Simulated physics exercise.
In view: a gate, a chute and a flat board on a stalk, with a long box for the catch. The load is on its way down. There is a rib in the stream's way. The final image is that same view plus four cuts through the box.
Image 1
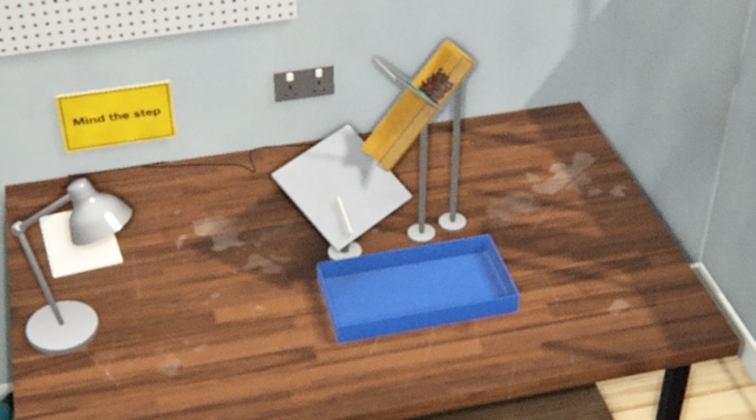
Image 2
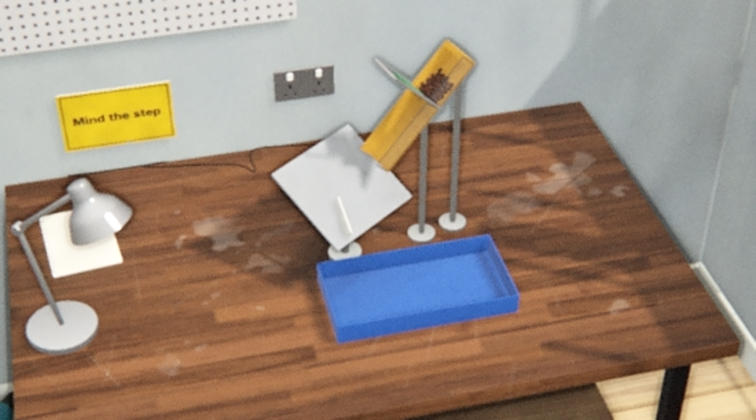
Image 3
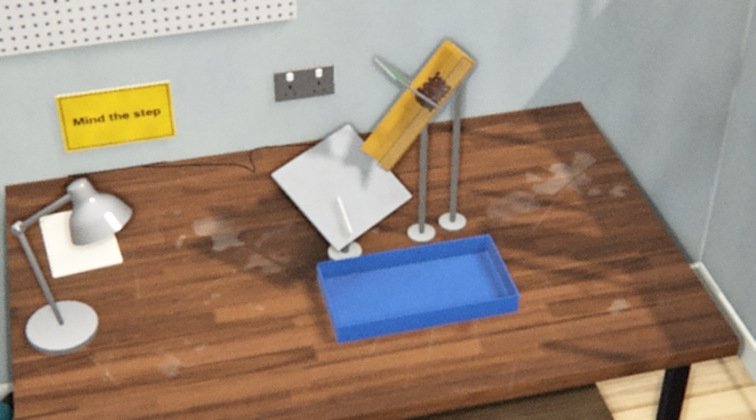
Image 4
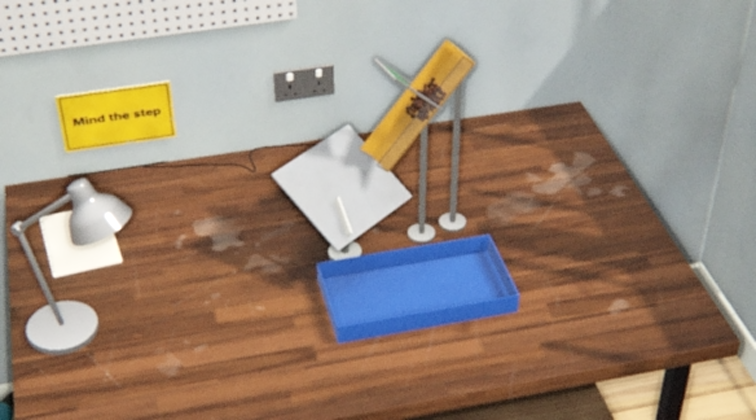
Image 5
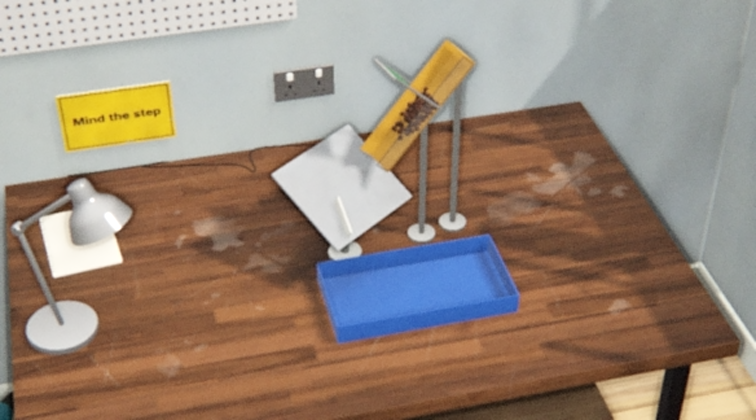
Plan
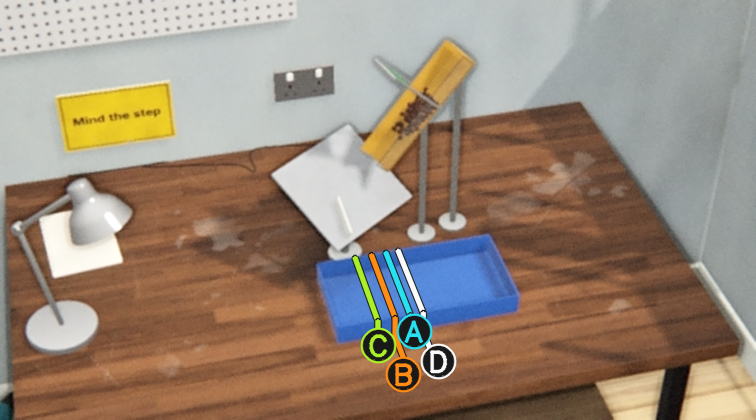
A brown wooden desk stands against a pale blue wall, seen from above by a camera that stays still, with a grey lamp and paper at left below a yellow "Mind the step" sign. A sloping yellow chute on grey posts holds small dark brown pieces above a tilted light-grey board and an empty blue box. The gate swings slightly, and the pieces slide partway down the chute, spreading out.
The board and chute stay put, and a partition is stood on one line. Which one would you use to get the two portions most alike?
Best: B.
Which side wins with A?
The left side.
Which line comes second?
Line A.
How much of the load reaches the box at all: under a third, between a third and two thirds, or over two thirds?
It is over two thirds.
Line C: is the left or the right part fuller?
More lands on the right.
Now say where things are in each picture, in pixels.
Load behind the gate at (435, 87), flat chocolate drops; lip of the chute at (380, 164), sloping fairly steeply, in the first picture.
Middle of the board at (343, 185), tilted fairly steeply; middle of its low edge at (376, 223); of its high edge at (311, 149), in the second picture.
Front corners of the box at (338, 327) and (519, 295), empty; front of the load at (419, 100), in the third picture.
Middle of the load at (426, 102); its front at (409, 113), about a quarter of the way to the lip; rib from (338, 197) to (352, 233), in the fourth picture.
Middle of the load at (417, 113); its front at (401, 137), about half of the way to the lip, in the fifth picture.
On the marked copy, line A crosses the front rim at (410, 314); line B crosses the front rim at (394, 317); line C crosses the front rim at (377, 320); line D crosses the front rim at (423, 312).
With A, of what is caught, most on the left of the divider, about a quarter on the right.
With B, of what is caught, about half on the left of the divider, about half on the right.
With C, of what is caught, a small part on the left of the divider, most on the right.
With D, of what is caught, most on the left of the divider, a small part on the right.
